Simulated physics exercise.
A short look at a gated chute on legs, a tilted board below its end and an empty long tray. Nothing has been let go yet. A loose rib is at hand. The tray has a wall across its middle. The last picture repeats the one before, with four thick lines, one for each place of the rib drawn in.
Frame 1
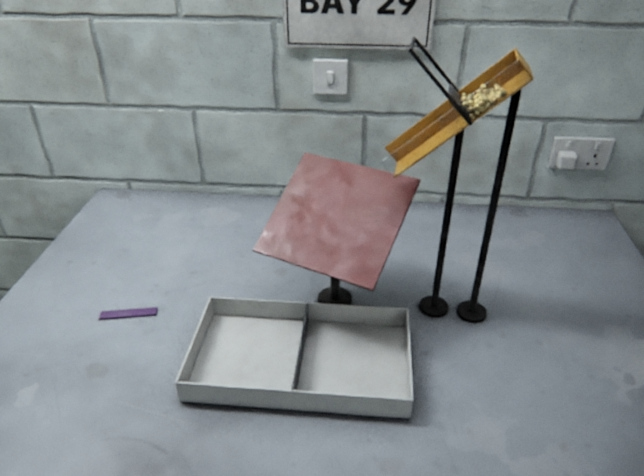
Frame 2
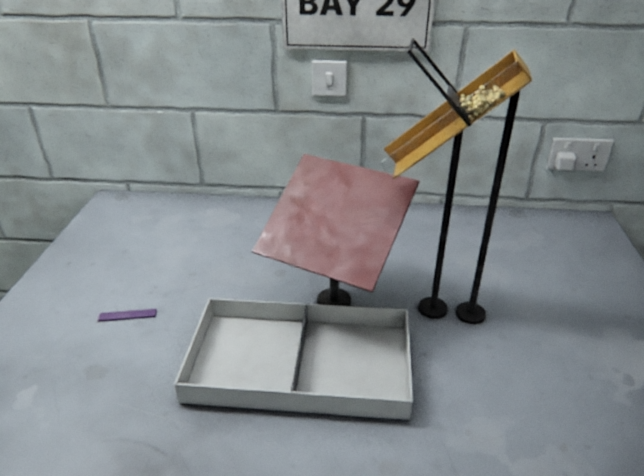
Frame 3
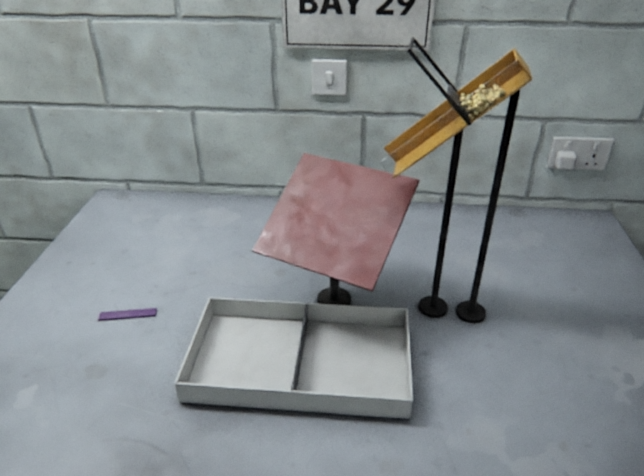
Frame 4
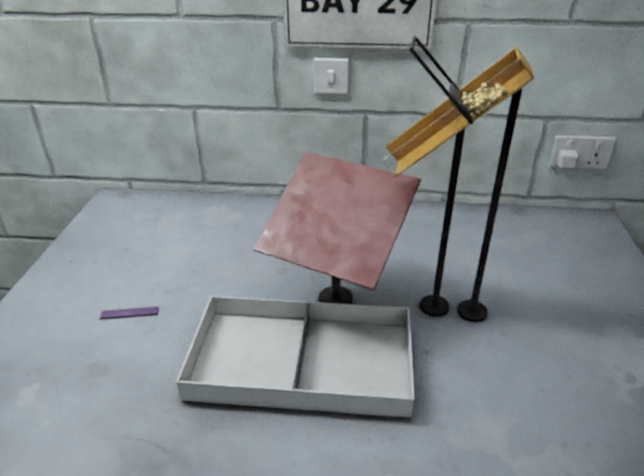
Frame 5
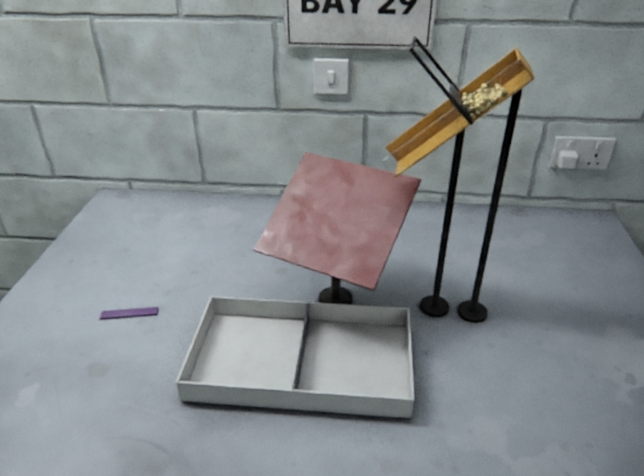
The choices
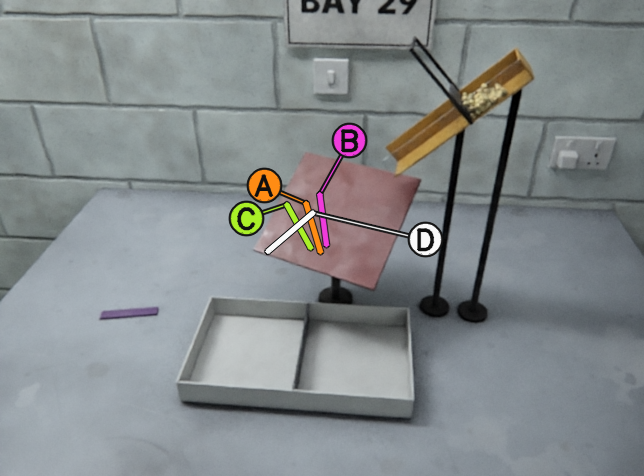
Nothing moves as pale beans sit behind a gate in a wooden chute above a tilted board.
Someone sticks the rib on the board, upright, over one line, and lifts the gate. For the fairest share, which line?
I would pick line C.
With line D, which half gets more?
Left.
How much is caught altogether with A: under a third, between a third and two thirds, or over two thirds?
Line A gives over two thirds.
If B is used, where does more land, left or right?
More lands on the right.
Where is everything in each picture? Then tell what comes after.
Load behind the gate at (480, 100), soya beans; lip of the chute at (396, 170), sloping fairly steeply, in the first picture.
Middle of the board at (335, 216), tilted fairly steeply; middle of its low edge at (309, 270); of its high edge at (359, 166), in the second picture.
Front corners of the tray at (175, 383) and (412, 400); front end of its middle wall at (292, 391); gate still shut at (451, 94), in the third picture.
Middle of the load at (481, 99); lip at (397, 169), in the fourth picture.
Middle of the load at (481, 99); lip at (397, 170), in the fifth picture.
On the marked copy, line A from (306, 203) to (320, 251); line B from (319, 194) to (326, 244); line C from (286, 204) to (310, 247); line D from (312, 212) to (267, 251).
Choosing A, of what is caught, a small part in the left half, most in the right.
Choosing B, of what is caught, a small part in the left half, most in the right.
Choosing C, of what is caught, about a third in the left half, about two thirds in the right.
Choosing D, of what is caught, nearly all in the left half, a small part in the right.
